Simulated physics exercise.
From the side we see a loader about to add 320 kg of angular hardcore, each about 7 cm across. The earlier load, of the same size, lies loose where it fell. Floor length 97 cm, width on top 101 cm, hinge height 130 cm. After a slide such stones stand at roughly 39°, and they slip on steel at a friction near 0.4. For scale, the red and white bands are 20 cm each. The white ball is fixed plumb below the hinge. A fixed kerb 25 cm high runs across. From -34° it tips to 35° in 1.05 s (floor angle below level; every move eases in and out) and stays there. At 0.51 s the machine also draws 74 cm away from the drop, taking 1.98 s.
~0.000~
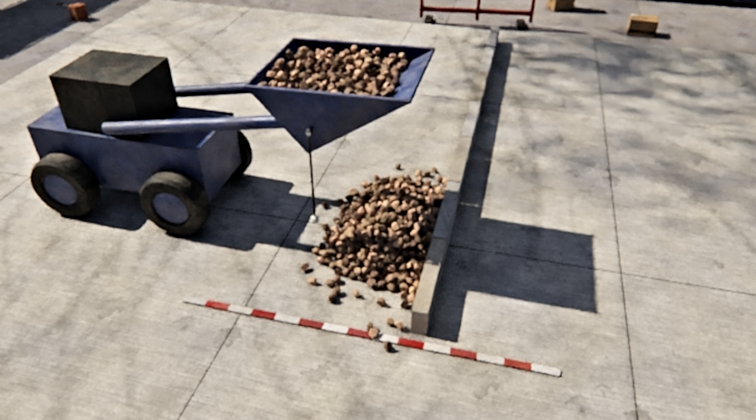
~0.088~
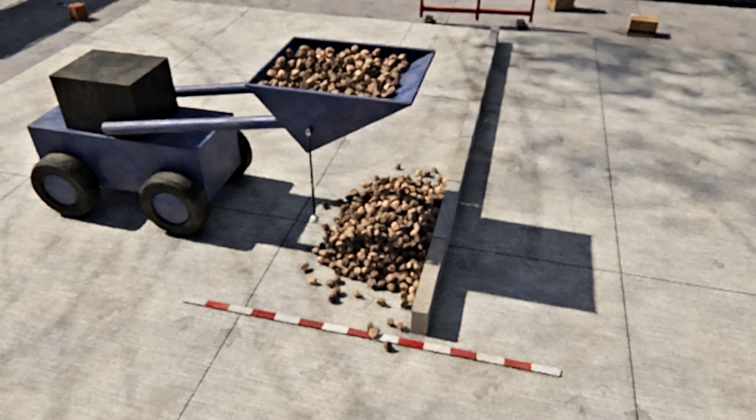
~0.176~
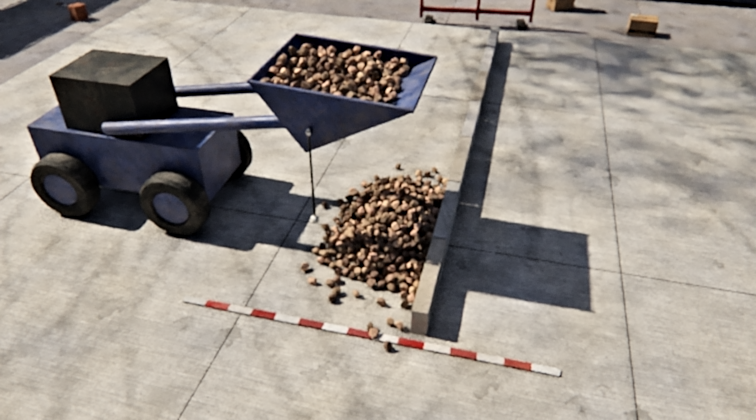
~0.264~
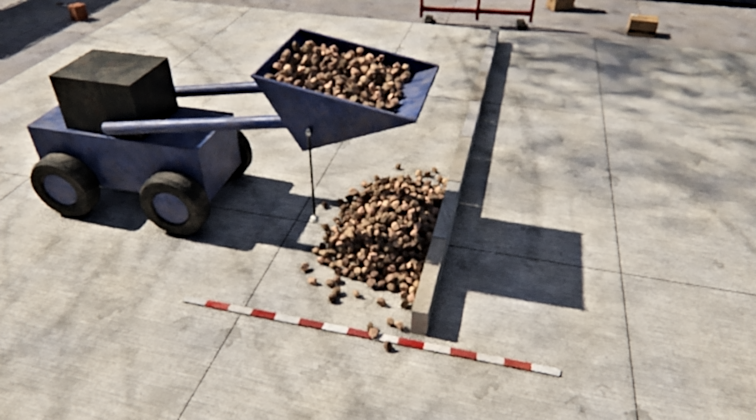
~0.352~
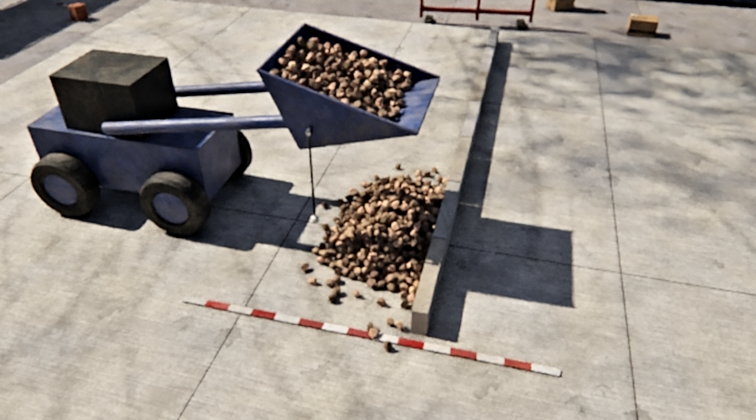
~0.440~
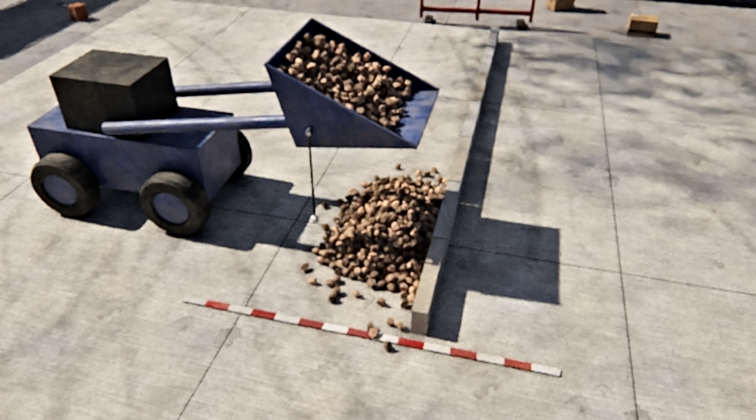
In the video, a blue loader holds a bucket full of brown stones above a loose pile resting against a low kerb, and the bucket gradually tilts, its right edge lowering and its back rising, while the stones stay inside.
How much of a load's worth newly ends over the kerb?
About 2 per cent.
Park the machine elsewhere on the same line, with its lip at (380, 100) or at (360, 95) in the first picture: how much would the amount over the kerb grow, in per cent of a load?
About 0 and 0 per cent.
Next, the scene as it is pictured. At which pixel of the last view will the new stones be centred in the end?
Their middle is at about (394, 215).
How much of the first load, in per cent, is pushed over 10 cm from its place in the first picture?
About 5 per cent.
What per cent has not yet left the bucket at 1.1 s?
Roughly 80 per cent is still inside.
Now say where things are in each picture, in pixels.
In the first frame, lip at (410, 102), floor tilted -34°, highest stones at (327, 57). The earlier load is highest near (387, 210), 25 cm above ground level, 100 % on this side of the kerb.
In the second frame, the bucket is at -33°, its lip at (411, 104); the top of the load is at (313, 56); the stones move at 0.1 m/s on average.
In the third frame, lip at (414, 111), floor tilted -29°, highest stones at (309, 54); the stones move at 0.2 m/s on average.
In the fourth frame, lip at (416, 121), floor tilted -23°, highest stones at (306, 53); the stones move at 0.3 m/s on average.
In the fifth frame, the bucket is at -16°, its lip at (418, 134); the top of the load is at (307, 49); the stones move at 0.4 m/s on average.
In the sixth frame, the bucket is at -8°, its lip at (417, 148); the top of the load is at (312, 45); the stones move at 0.4 m/s on average.
After 0.8 s the floor is at 24°; in per cent of one load, 100 in the bucket, 100 on this side of the kerb; the foremost stones are at (434, 226).
After 1.1 s the floor is at 35°; in per cent of one load, 79 in the bucket, 121 on this side of the kerb; the foremost stones are at (434, 226).
After 2.9 s the floor is at 35°; in per cent of one load, 0 in the bucket, 198 on this side of the kerb, 2 over the kerb; the foremost stones are at (488, 239).
After 5.5 s the floor is at 35°; in per cent of one load, 0 in the bucket, 198 on this side of the kerb, 2 over the kerb; the foremost stones are at (488, 239). Net gain over the kerb, 2.
